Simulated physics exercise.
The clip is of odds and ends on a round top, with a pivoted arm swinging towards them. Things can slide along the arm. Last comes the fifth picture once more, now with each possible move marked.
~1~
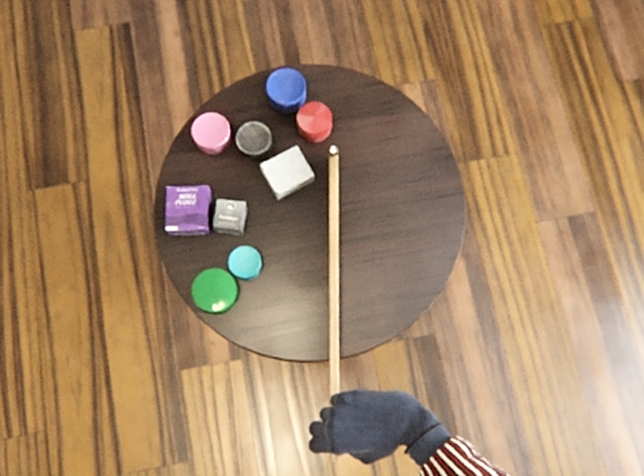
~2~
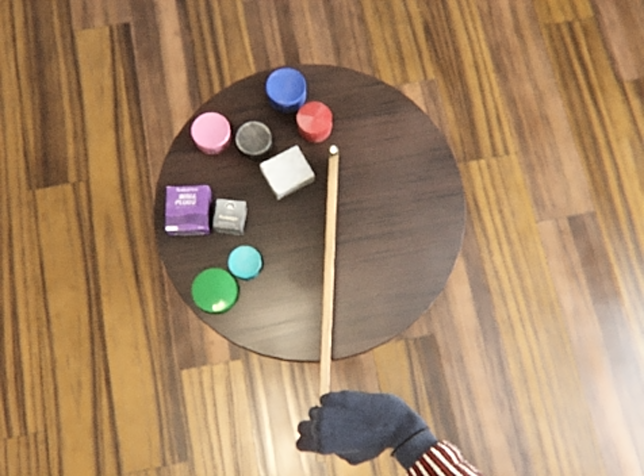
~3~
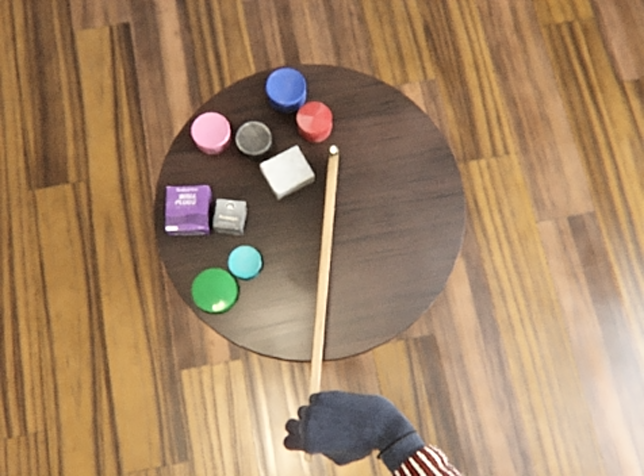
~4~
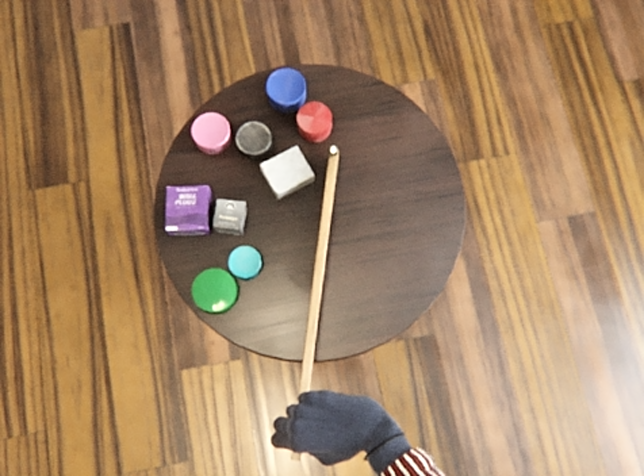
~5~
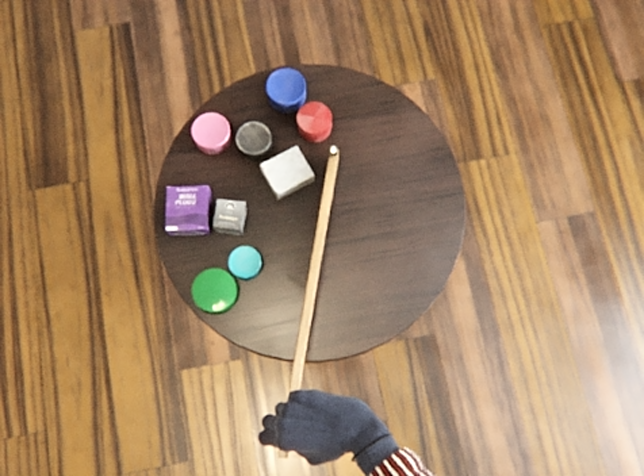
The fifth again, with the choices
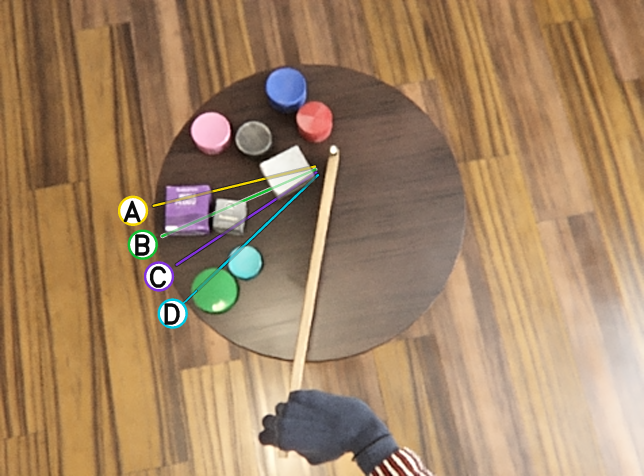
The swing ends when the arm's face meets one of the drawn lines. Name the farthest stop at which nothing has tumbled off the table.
As far as mark C.
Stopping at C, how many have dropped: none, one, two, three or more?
By then, none.
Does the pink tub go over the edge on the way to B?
By then, no.
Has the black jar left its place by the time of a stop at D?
No.
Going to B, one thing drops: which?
The green pot goes over.
On the marked copy, A at (235, 186); B at (240, 202); C at (248, 218); D at (258, 232).
With C. Early on, arm (290, 239); green pot (215, 292); pink tub (212, 134).
Further on, arm (265, 223); green pot (188, 272); turquoise tub (222, 246).
At the end, arm (252, 208); green pot (163, 246); purple box (172, 194); nothing has fallen.
As for the rest, A drops the purple box and green pot; B drops the green pot; D is safe but short.
